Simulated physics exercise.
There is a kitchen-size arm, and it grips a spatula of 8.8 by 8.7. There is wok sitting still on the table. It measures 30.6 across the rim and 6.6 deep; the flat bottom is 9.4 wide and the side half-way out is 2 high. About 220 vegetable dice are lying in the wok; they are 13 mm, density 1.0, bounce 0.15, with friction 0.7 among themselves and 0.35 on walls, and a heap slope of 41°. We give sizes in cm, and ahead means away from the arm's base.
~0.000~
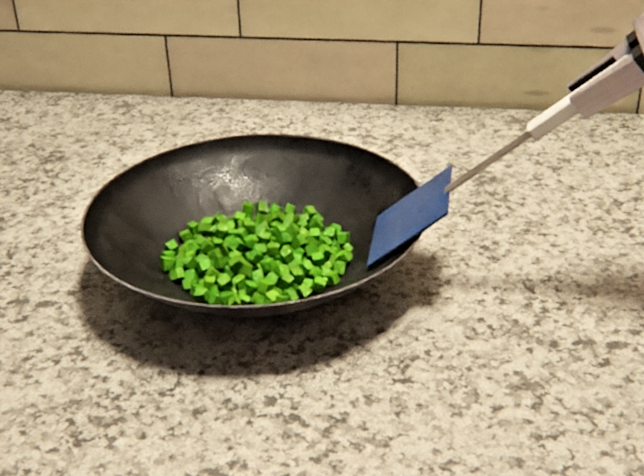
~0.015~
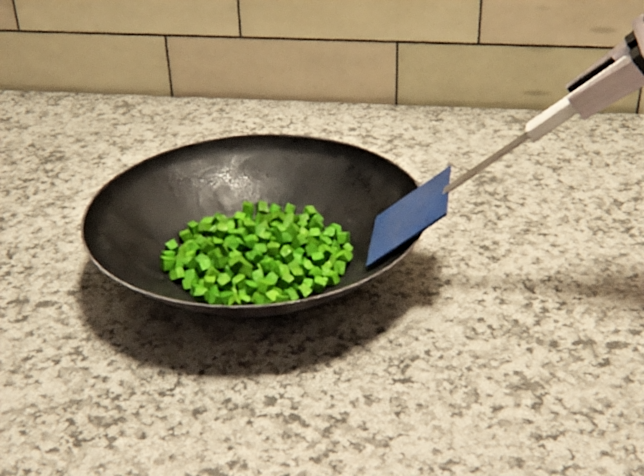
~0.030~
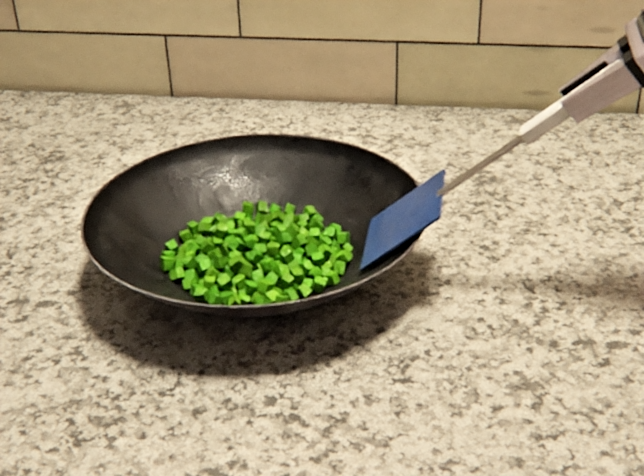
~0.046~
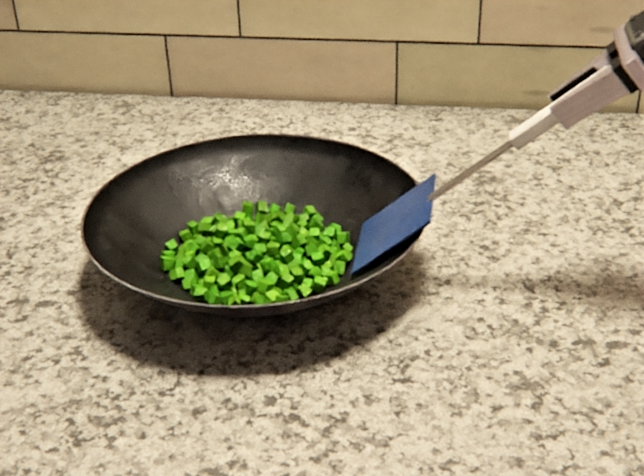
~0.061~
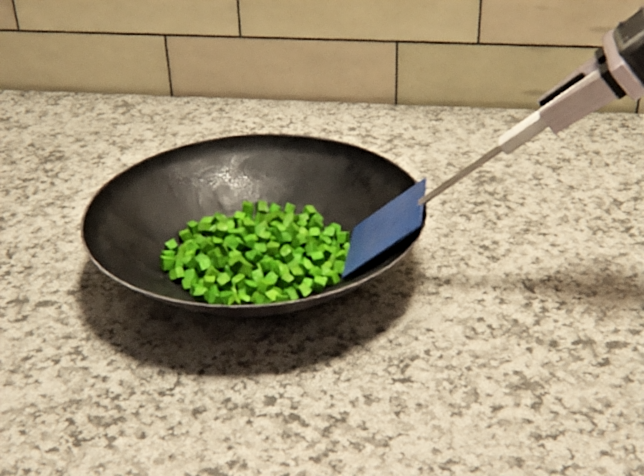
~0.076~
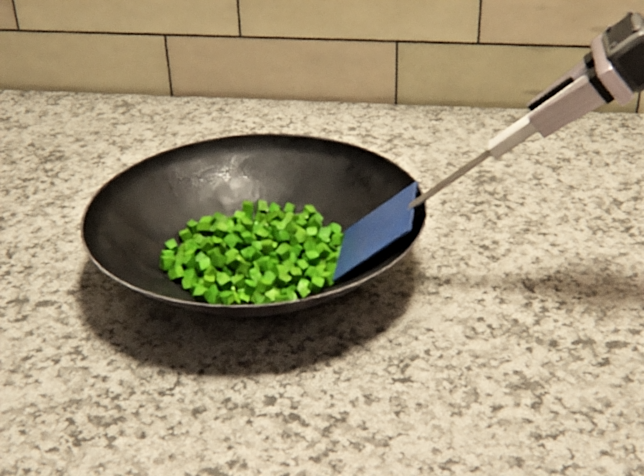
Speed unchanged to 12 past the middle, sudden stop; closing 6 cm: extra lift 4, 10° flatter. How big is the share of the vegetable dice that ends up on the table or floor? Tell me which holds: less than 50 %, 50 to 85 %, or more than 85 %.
Less than 50 % holds.
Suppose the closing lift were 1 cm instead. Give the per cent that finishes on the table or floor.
Close to 45 in a hundred.
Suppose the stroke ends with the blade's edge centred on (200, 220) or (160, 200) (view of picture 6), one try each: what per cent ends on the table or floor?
Respectively some 0 and 10 percent end on the table or floor.
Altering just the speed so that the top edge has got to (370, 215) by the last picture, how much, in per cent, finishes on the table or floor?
60 %.
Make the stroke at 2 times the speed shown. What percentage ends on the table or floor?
Something close to 60 per cent ends up on the table or floor.
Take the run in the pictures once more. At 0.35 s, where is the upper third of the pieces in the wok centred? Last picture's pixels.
Roughly pixel (123, 203).
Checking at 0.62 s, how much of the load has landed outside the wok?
Some 30 per cent of the load.
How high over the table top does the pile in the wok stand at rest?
About 5.5 centimetres.
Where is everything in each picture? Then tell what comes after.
The first picture shows the spatula top edge at (450, 189), sloping 41°; upper third of the load around (254, 245), from x 165 to 345, top at y 210; 220 in the wok.
The second picture shows the spatula top edge at (449, 189), sloping 41°; upper third of the load around (254, 245), from x 165 to 345, top at y 210.
The third picture shows the spatula top edge at (443, 192), sloping 41°; upper third of the load around (254, 245), from x 165 to 345, top at y 210.
The fourth picture shows the spatula top edge at (433, 197), sloping 41°; upper third of the load around (254, 245), from x 165 to 345, top at y 210.
The fifth picture shows the spatula top edge at (423, 201), sloping 41°; upper third of the load around (254, 245), from x 165 to 345, top at y 210.
The sixth picture shows the spatula top edge at (414, 205), sloping 41°; upper third of the load around (253, 246), from x 165 to 340, top at y 205; 220 in the wok.
After 0.21 s, sloping 41°, highest piece 6 above the table; 220 in the wok.
After 0.35 s, sloping 39°, highest piece 9 above the table; 207 in the wok, 13 on the blade or in flight.
After 0.62 s, sloping 31°, highest piece 8 above the table; 145 in the wok, 71 on the table or floor, 4 on the blade or in flight.
After 1.67 s, sloping 31°, highest piece 8 above the table; 145 in the wok, 75 on the table or floor.
In the end, 145 in the wok, 75 on the table or floor. That is 34 % on the table or floor.
